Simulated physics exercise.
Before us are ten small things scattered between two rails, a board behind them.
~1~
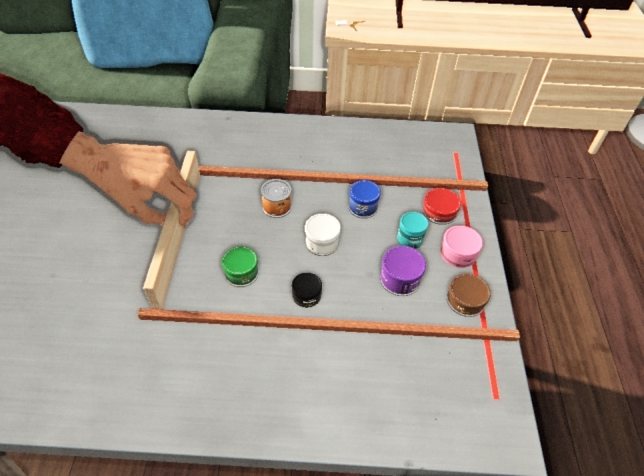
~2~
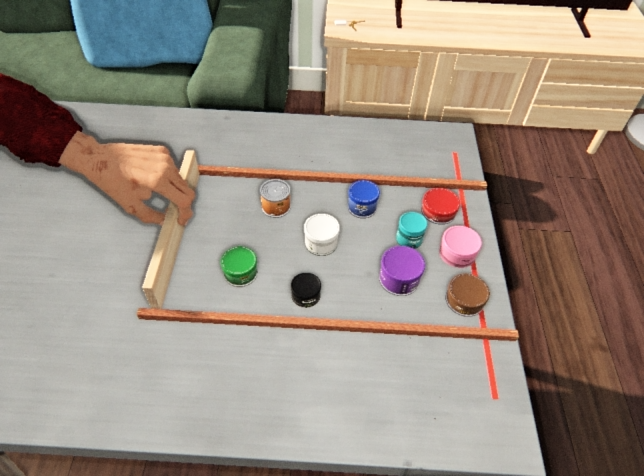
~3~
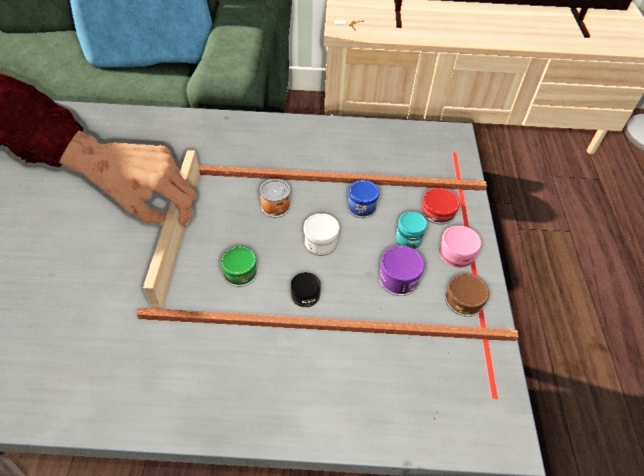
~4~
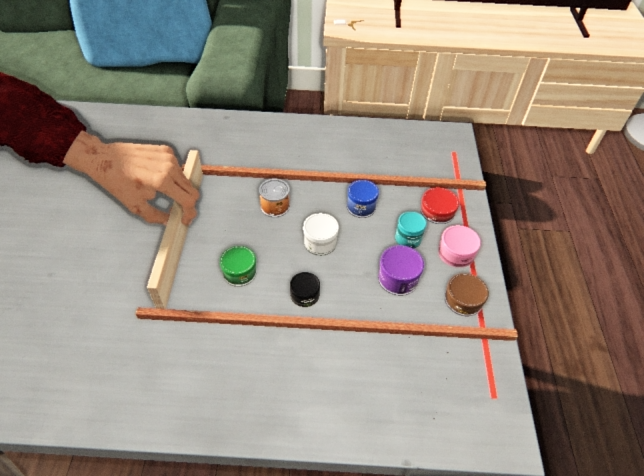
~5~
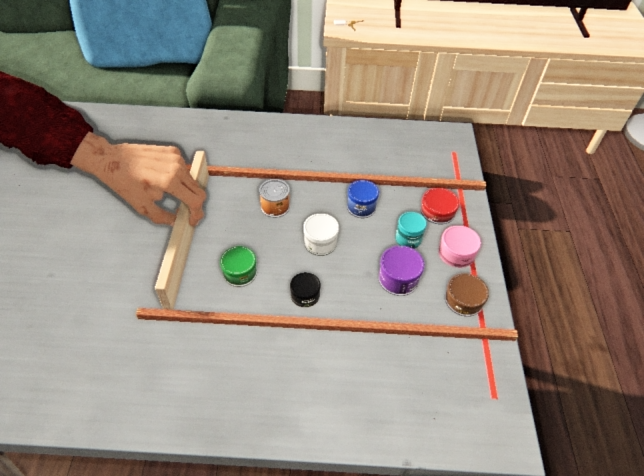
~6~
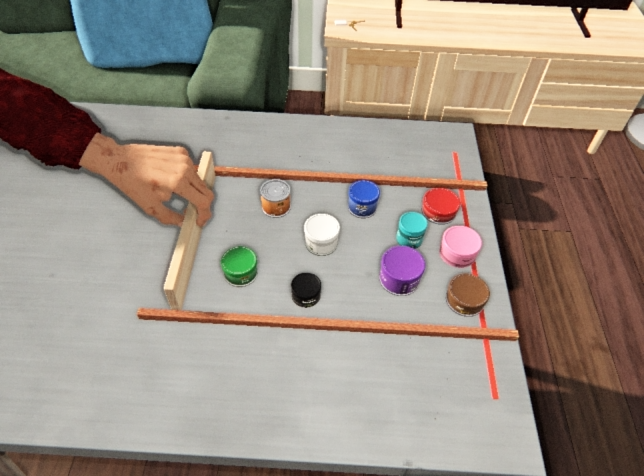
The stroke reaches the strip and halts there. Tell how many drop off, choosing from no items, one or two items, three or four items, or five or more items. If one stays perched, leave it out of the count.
Five plus tumble.
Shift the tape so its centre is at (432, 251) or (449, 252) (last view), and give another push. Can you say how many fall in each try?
Down on the floor: 0 and 1.
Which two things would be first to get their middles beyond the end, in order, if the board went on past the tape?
The pink tub goes first, followed by the purple pot.
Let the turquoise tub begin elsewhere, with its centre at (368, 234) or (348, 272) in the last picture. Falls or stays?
In the two tries the turquoise tub ends up below and ends up below, in that order.
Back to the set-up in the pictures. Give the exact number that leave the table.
The count is 5.
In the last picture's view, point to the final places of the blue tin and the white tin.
The blue tin comes to rest at (480, 193), and the white tin comes to rest at (491, 247).
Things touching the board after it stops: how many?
In total, 5.
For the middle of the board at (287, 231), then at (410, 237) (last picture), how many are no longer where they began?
Tally at point one: 3; at point two: 10.
Early on, none off yet; brown pot at rest near (467, 295); pink tub at rest near (460, 247); red tin at rest near (441, 206).
A while later, none off yet; brown pot travelled about its own width near (503, 311); pink tub travelled a little near (480, 245); red tin travelled about its own width near (476, 208).
Finally, the number that fall off is five or more; lost, purple pot, turquoise tub, red tin, pink tub and brown pot.
